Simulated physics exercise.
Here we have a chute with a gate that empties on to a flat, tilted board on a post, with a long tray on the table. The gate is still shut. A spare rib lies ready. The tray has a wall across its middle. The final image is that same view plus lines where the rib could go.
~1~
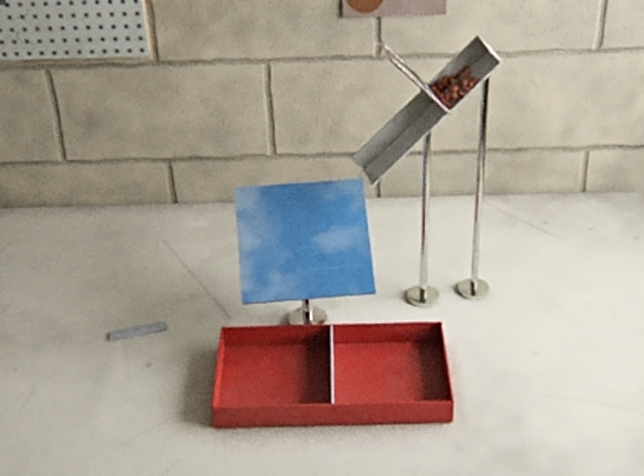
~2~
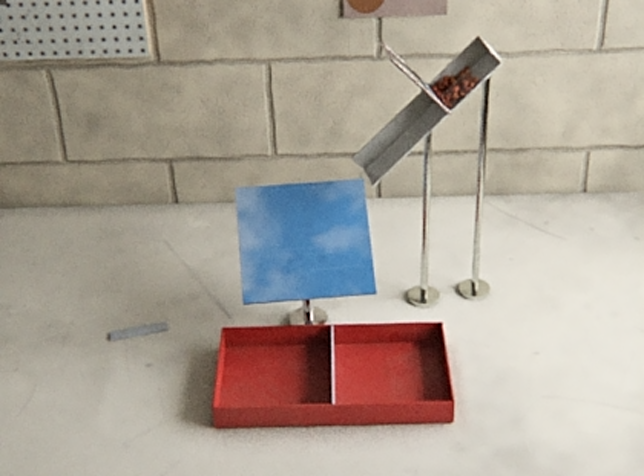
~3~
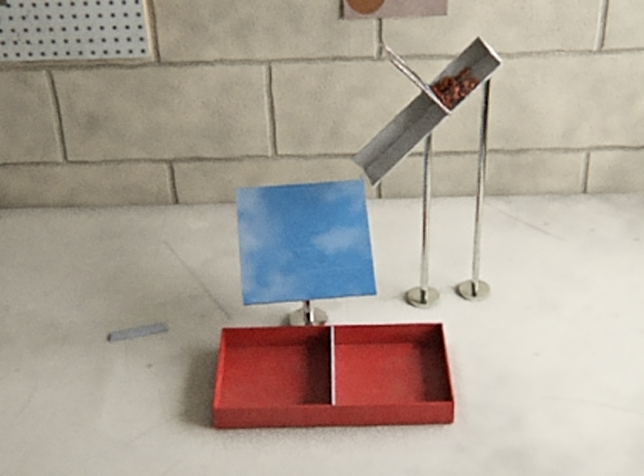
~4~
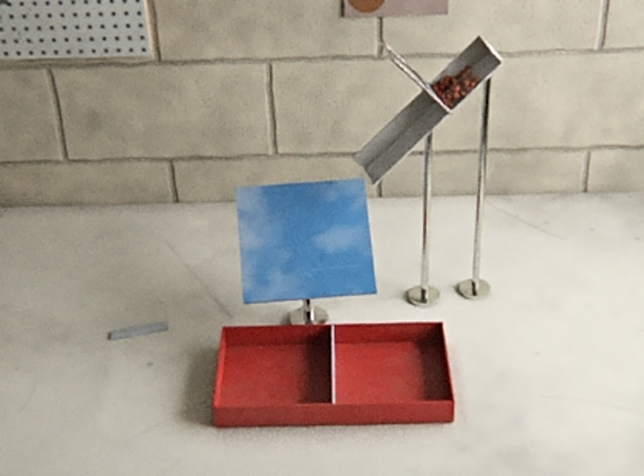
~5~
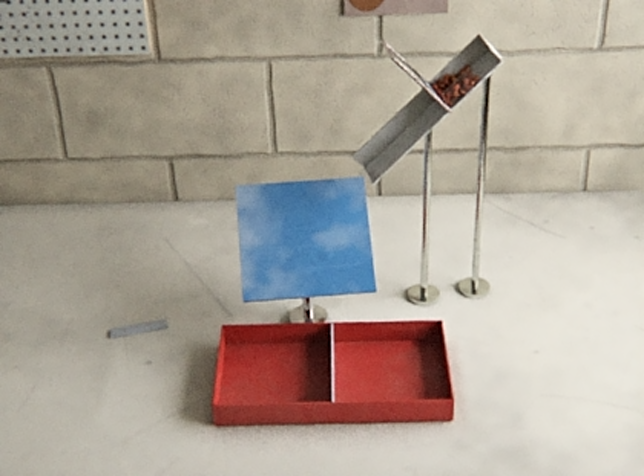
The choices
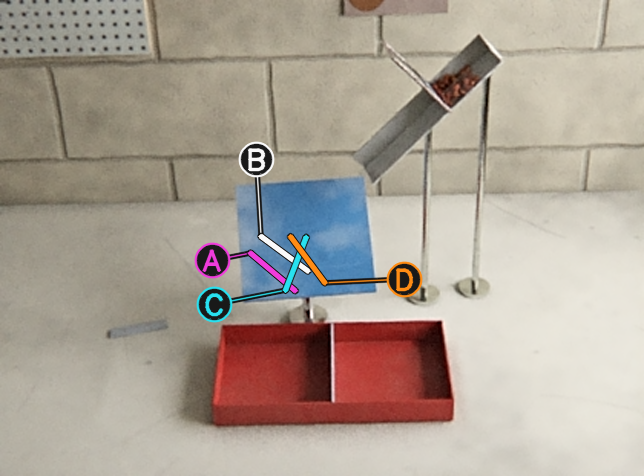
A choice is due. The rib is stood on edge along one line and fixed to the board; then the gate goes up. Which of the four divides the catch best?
B beats the others.
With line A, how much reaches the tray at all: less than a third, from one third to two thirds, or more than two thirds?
Line A gives more than two thirds.
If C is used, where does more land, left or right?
The left half.
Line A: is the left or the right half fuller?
Left.
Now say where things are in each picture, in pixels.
In the first frame, load behind the gate (450, 87), clay pellets; lip of the chute (368, 178), sloping fairly steeply.
In the second frame, middle of the board (305, 240), tilted fairly steeply; middle of its low edge (310, 299); of its high edge (300, 183).
In the third frame, front corners of the tray (213, 408) and (454, 402); front end of its middle wall (333, 405); gate still shut (428, 90).
In the fourth frame, middle of the load (452, 87); lip (369, 178).
In the fifth frame, middle of the load (452, 85); lip (369, 177).
On the marked copy, line A from (250, 253) to (295, 290); line B from (261, 236) to (308, 271); line C from (306, 237) to (285, 290); line D from (290, 236) to (324, 282).
If A is chosen, of what is caught, the larger part in the left half, about a tenth in the right.
If B is chosen, of what is caught, roughly half in the left half, roughly half in the right.
If C is chosen, of what is caught, the larger part in the left half, about a tenth in the right.
If D is chosen, of what is caught, about a tenth in the left half, the larger part in the right.
